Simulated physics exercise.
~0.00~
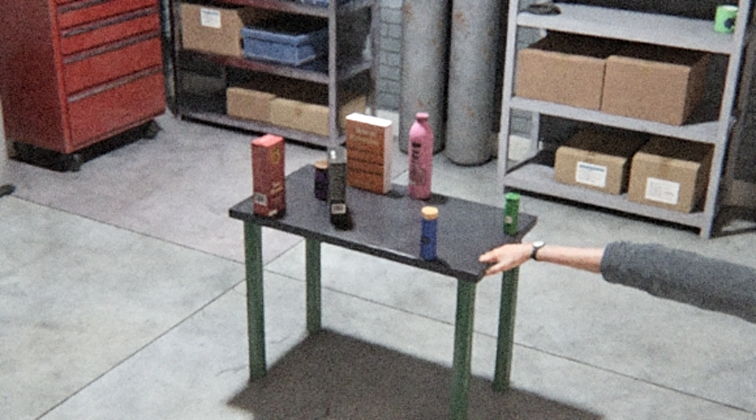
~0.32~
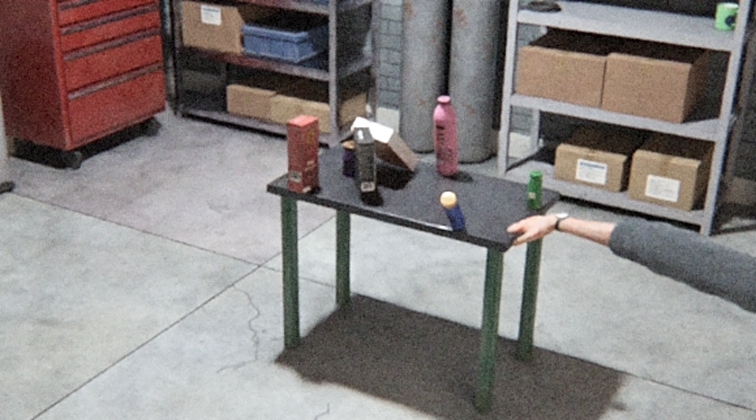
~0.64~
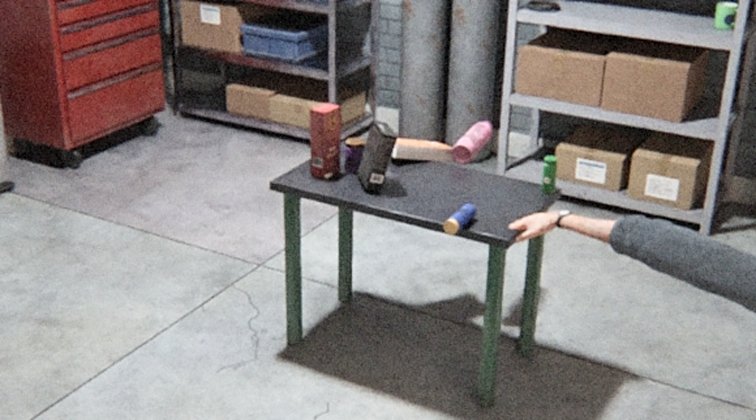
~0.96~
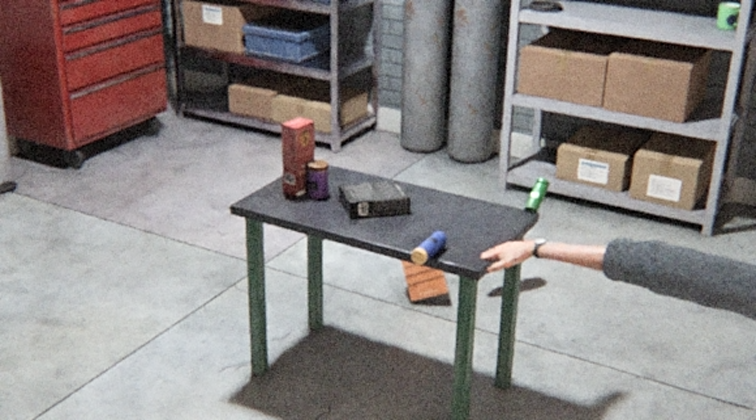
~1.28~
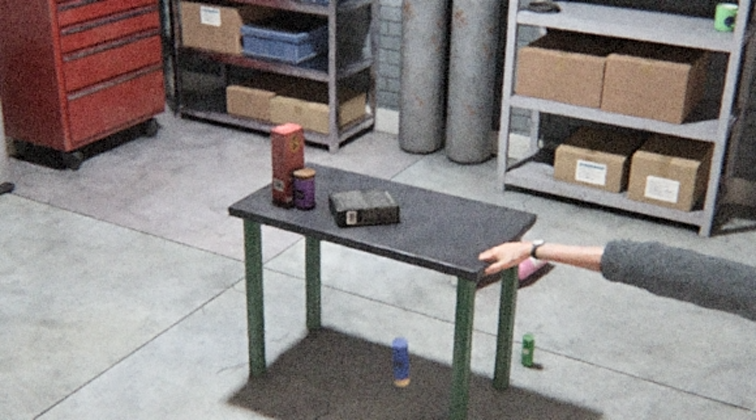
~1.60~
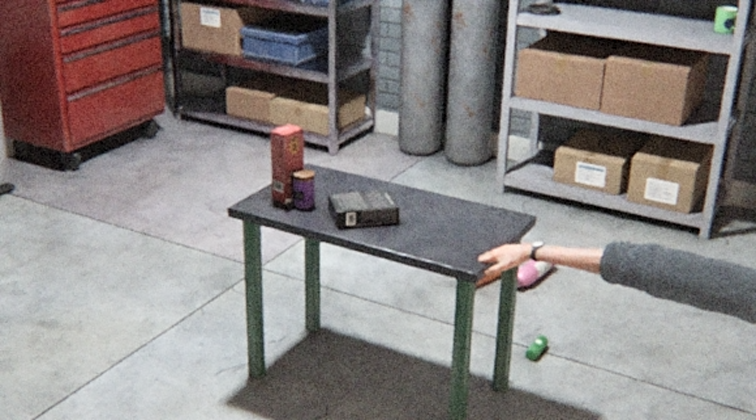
In a garage, a hand jerking a small table back and forth, toppling containers and sending several to the floor.
